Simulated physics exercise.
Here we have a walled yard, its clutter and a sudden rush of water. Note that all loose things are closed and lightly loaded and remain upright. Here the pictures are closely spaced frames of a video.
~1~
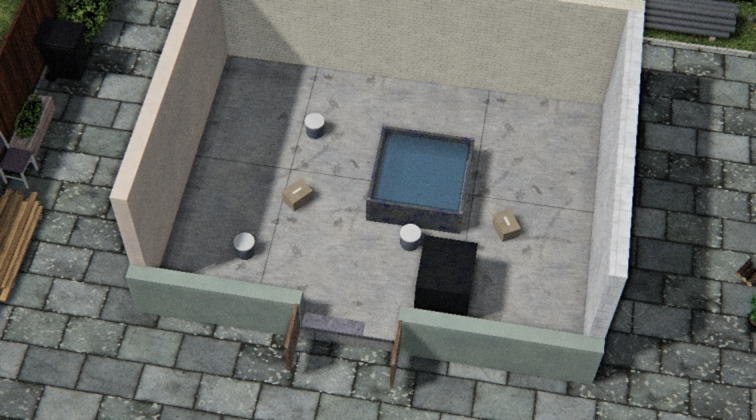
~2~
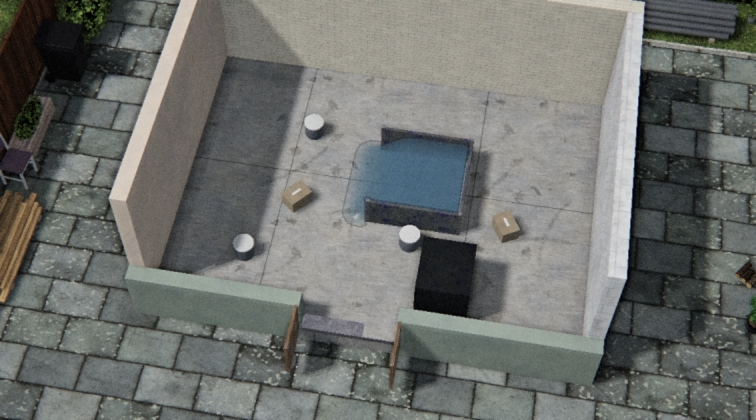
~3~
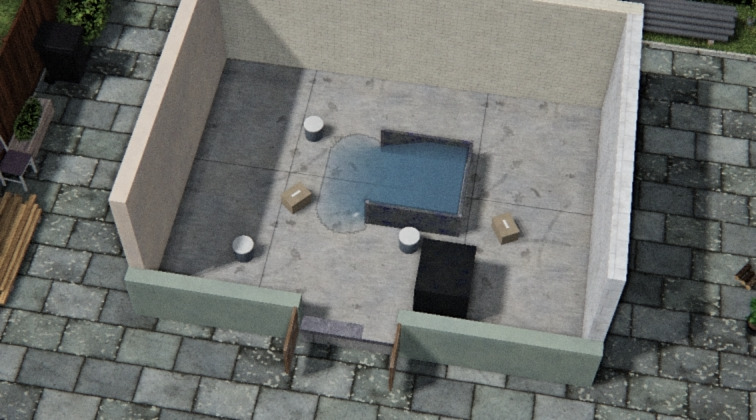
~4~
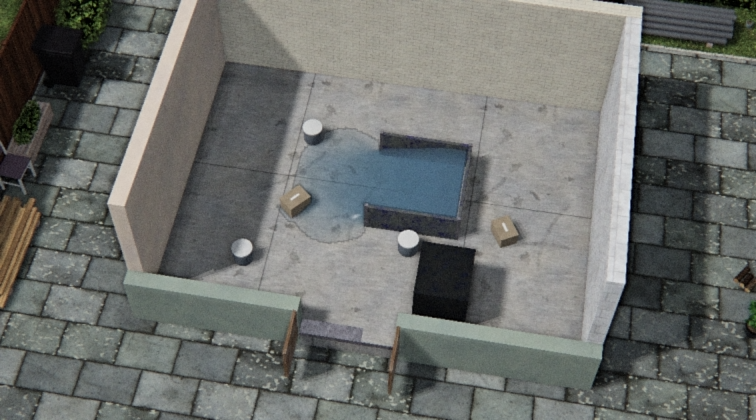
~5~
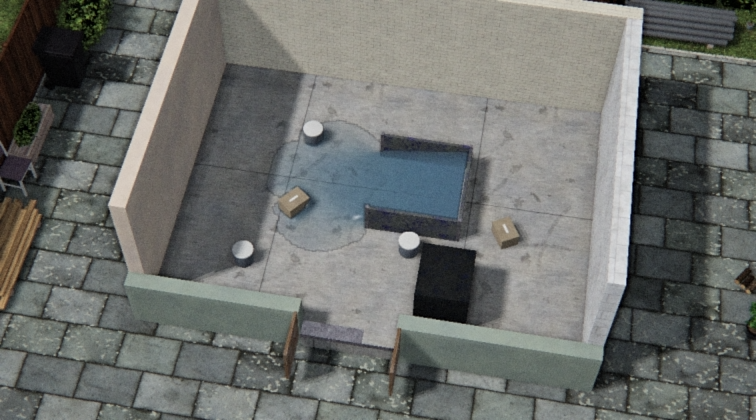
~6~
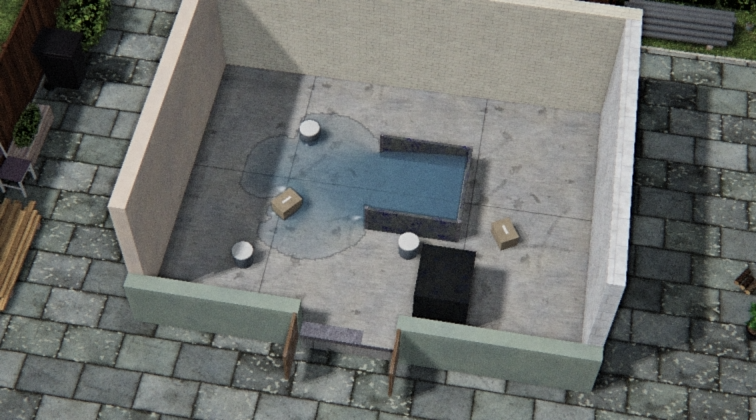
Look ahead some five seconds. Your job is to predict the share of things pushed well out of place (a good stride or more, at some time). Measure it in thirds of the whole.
The result is a share of a third to two thirds.
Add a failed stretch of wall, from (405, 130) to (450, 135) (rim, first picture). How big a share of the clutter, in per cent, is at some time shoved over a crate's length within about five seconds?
Close to 0 %.
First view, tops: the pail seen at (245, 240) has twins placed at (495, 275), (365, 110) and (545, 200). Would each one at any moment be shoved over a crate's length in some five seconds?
Per listing: Largely stays, largely stays, largely stays.
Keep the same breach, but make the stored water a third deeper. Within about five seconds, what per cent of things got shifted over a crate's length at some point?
Share: Close to 60 %.
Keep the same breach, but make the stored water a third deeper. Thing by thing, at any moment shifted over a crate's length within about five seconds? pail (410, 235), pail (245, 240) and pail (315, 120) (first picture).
Answers in the order asked: Stayed within the threshold, went past the threshold, went past the threshold.
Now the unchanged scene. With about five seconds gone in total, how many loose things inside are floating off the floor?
That number is 0.
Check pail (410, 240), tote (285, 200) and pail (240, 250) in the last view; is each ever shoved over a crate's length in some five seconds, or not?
The first is not so far, the second driven that far, and the third driven that far.
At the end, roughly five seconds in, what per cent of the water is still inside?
Something like 100 per cent, give or take.
A moment on, 2 of 5 are well off their spots; 0 afloat.
Next, 3 of 5 are well off their spots; 1 afloat.
Later, 3 of 5 are well off their spots; 3 afloat.
In the end, 3 of 5 are well off their spots, and 3 have been at some point; 0 afloat.
